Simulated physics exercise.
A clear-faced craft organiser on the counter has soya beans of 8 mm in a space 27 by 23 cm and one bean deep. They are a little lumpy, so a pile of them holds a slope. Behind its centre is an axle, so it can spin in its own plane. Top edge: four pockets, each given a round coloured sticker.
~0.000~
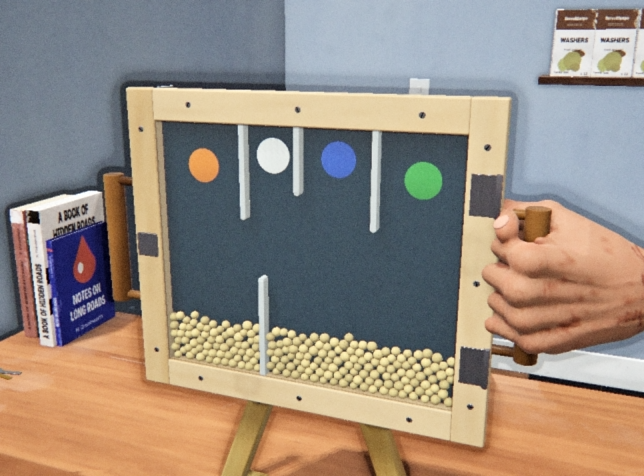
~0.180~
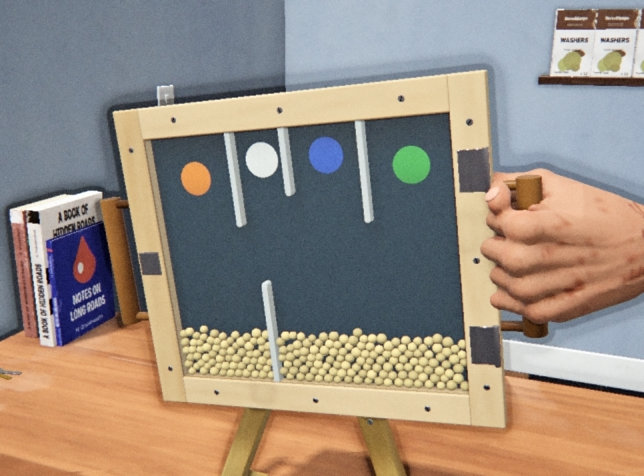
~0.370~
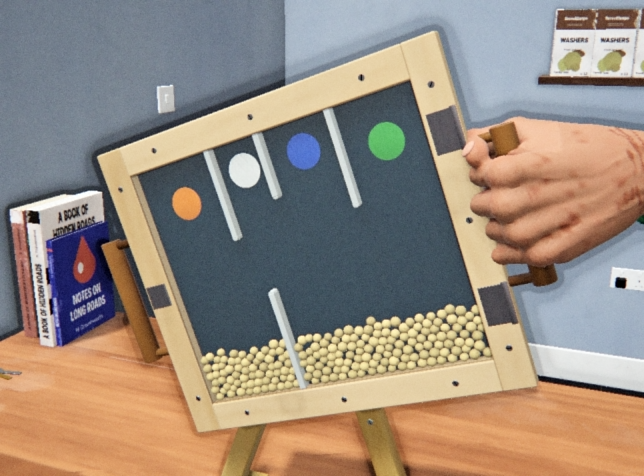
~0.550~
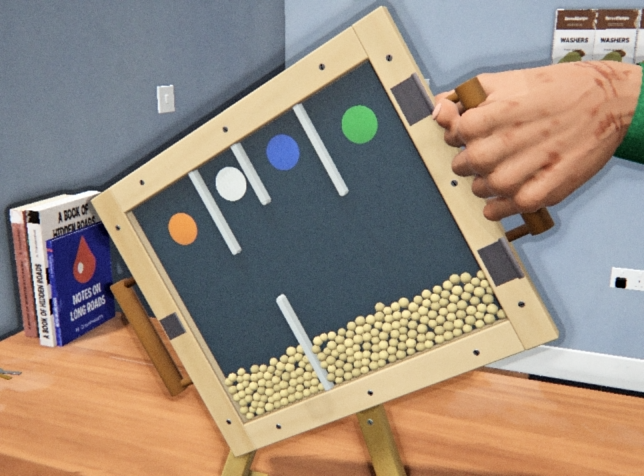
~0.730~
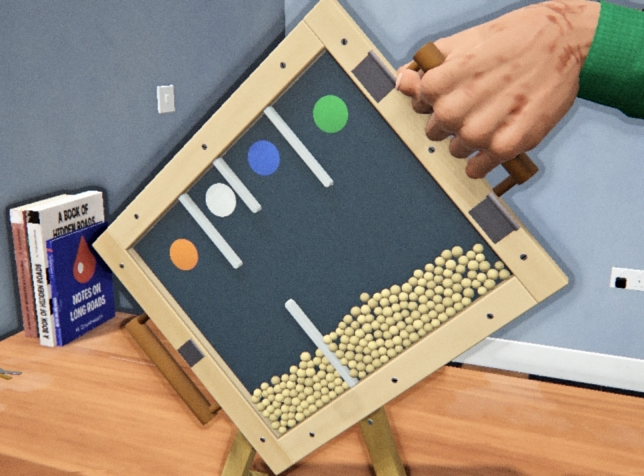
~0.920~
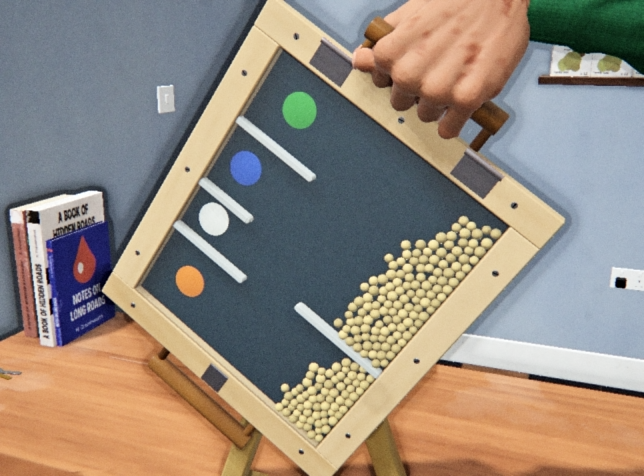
A hand turns a clear-faced wooden case anticlockwise, and the beans inside form a slope.
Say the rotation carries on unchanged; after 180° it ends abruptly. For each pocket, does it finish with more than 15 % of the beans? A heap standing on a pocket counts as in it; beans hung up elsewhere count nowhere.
I'd say orange pocket gets there, blue pocket stays short, white pocket gets there, green pocket stays short.
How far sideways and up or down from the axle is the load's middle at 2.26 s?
Roughly 4 cm to the right of the axle and 9 cm below it.
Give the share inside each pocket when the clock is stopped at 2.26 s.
Orange pocket: 35; blue pocket: 0; white pocket: 20; green pocket: 0.
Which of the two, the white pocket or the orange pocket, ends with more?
By the end, the orange pocket holds more.
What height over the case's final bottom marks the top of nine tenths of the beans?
Height: Approx. 9 cm.
By 1.59 s it has turned 99°, the beans' middle is 7 cm right of and 3 cm below the axle; inside pockets, orange 5 %.
By 2.91 s it has turned 180°, the beans' middle is 8 cm right of and 6 cm below the axle; inside pockets, orange 50 %, white 20 %.
In the end, by 3.6 s, orange 65 %, blue 0 %, white 30 %, green 0 %.
